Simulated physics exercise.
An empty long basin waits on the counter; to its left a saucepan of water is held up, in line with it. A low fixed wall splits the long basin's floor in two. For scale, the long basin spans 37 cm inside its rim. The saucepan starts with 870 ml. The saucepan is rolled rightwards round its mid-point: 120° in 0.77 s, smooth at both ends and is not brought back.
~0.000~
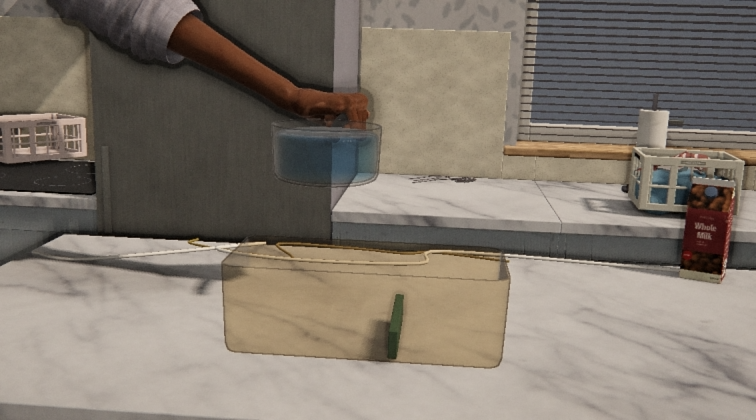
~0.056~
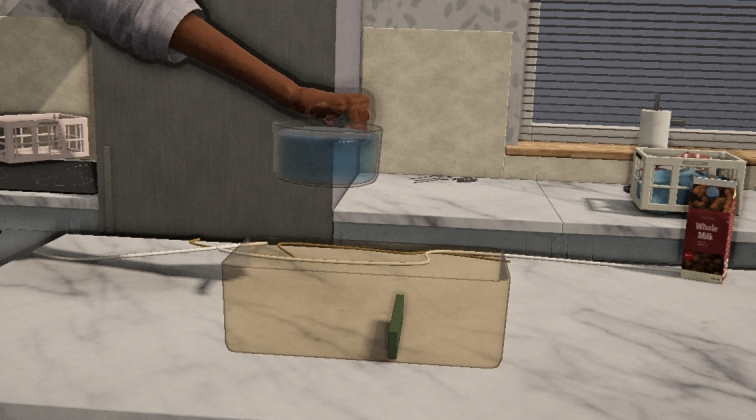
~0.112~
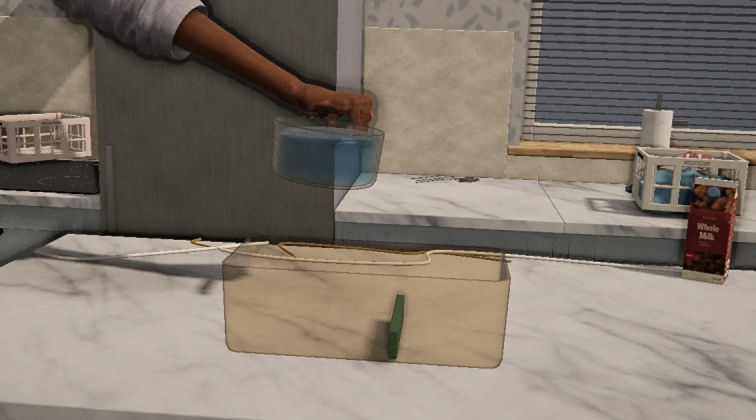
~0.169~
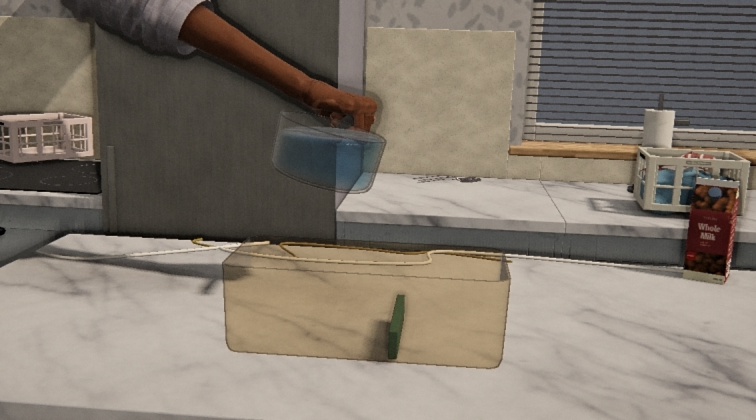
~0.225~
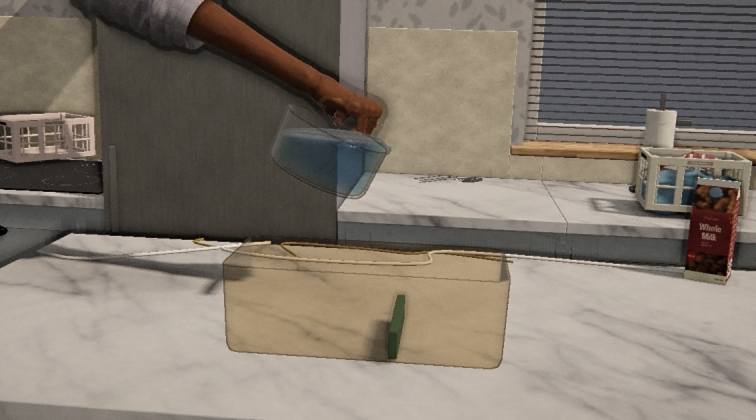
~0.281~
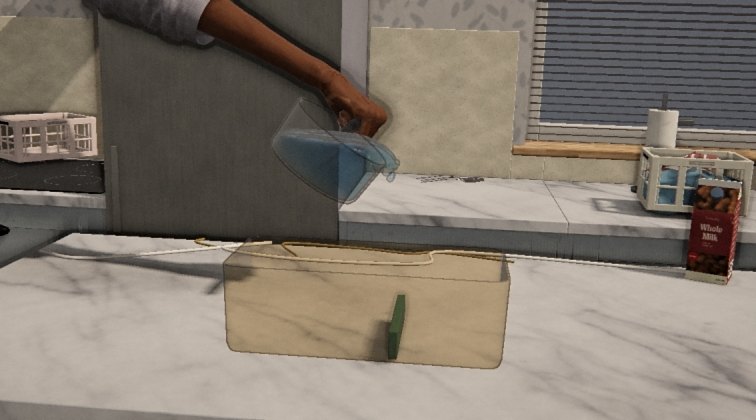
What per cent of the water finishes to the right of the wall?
The far part has some 64 per cent.
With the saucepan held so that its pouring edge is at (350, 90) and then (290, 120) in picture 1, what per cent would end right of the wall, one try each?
In turn about 45 and 15 per cent.
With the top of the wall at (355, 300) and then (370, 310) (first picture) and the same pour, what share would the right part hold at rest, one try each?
In turn about 95 and 80 per cent.
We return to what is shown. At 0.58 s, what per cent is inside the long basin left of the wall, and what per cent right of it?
Near 1 on the left, 48 on the right.
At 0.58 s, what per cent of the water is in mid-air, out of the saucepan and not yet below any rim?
Some 36 per cent.
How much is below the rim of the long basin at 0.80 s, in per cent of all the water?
Some 94 per cent.
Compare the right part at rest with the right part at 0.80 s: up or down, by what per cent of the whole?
It goes down by about 1.
After 0.58 s the tilt is 103° and 16 per cent is still to pour, 1 is left of the wall and 48 right of it.
After 0.80 s the tilt is 120° and 1 per cent is still to pour, 28 is left of the wall and 66 right of it.
After 1.02 s the tilt is 120° and 0 per cent is still to pour, 34 is left of the wall and 65 right of it.
After 1.27 s the tilt is 120° and 0 per cent is still to pour, 34 is left of the wall and 65 right of it.
In the end 34 per cent lies left of the wall, 64 right of it and 1 outside.
